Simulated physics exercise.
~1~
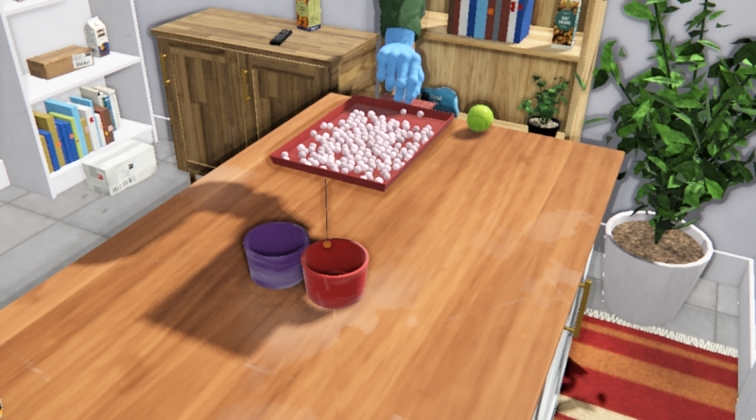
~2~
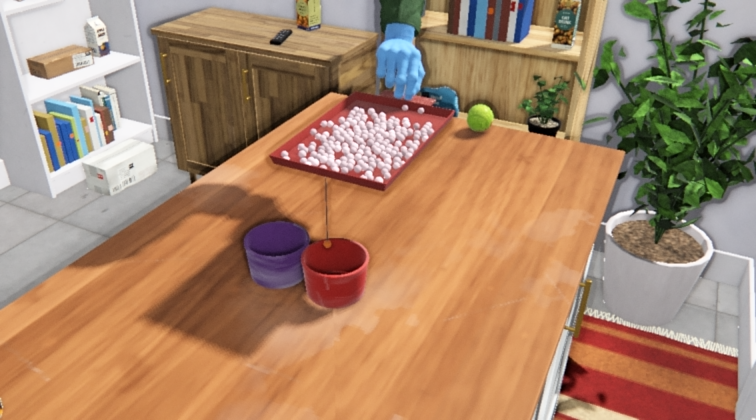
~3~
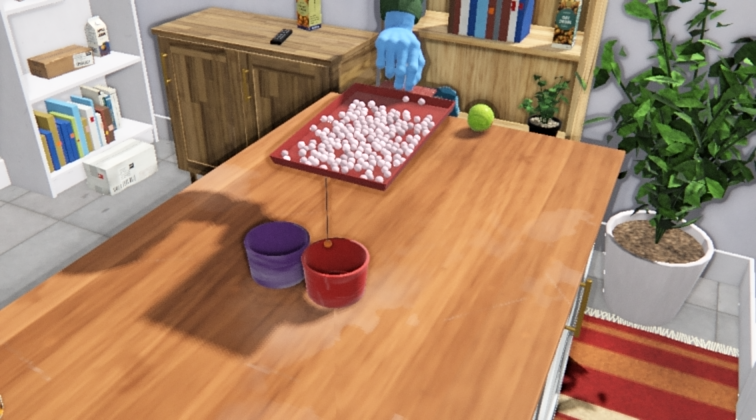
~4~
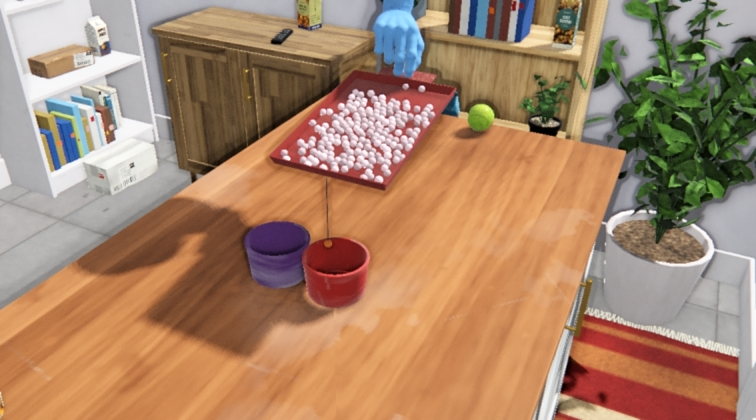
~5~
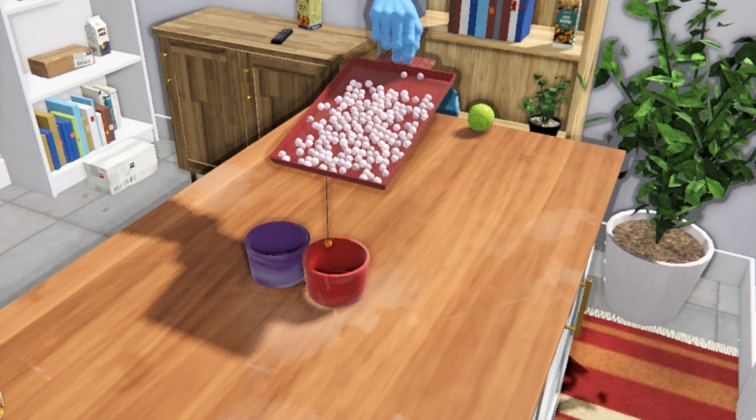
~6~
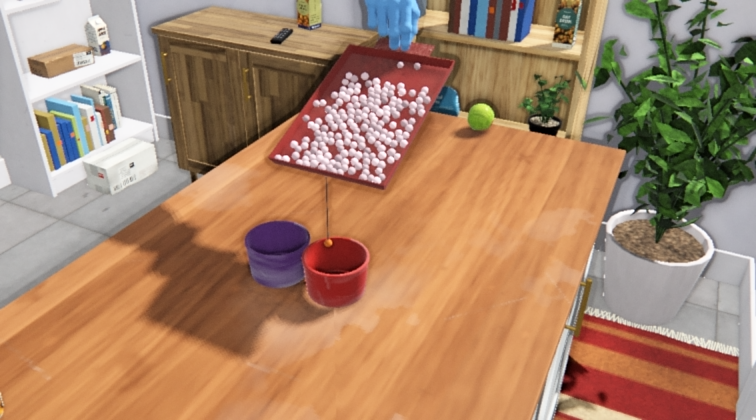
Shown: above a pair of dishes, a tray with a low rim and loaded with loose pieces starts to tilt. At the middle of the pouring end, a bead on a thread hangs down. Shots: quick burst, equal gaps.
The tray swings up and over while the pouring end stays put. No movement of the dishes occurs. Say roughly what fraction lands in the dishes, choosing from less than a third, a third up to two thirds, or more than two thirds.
The dishes end up holding a small part, below one third.
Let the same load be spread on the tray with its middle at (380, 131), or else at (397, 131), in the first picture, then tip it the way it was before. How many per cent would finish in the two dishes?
About 20 and 10 per cent.
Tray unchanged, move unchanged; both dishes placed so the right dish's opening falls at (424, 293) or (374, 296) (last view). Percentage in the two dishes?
Approximately 20 percent, followed by approximately 70 percent.
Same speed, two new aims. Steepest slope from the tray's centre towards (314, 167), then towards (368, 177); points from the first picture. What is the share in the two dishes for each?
For the first it's near 40 %, for the second near 10 %.
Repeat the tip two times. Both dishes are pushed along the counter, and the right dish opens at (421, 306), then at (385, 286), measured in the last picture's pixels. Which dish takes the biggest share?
Going by the two tries in order: The left-placed dish, then the left-placed dish.
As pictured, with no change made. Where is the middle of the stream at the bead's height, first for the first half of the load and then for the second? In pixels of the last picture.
It goes through near (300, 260) first, then near (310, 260).
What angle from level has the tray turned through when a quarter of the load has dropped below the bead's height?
70° or so.
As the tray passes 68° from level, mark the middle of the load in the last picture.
The middle of the pieces lands at roughly (317, 175).
Just after the last frame, tray tipped steeply; roughly half on the tray; just a few in the right dish; about a tenth outside both; roughly a quarter in the air.
A moment on, tray tipped past a quarter turn; about a tenth in the right dish; just a few in the left dish; the larger part outside both; about a tenth in the air.
Further on, tray tipped past a quarter turn; about a tenth in the right dish; just a few in the left dish; the larger part outside both.
When it is over, tray tipped past a quarter turn; about a tenth in the right dish; just a few in the left dish; the larger part outside both.
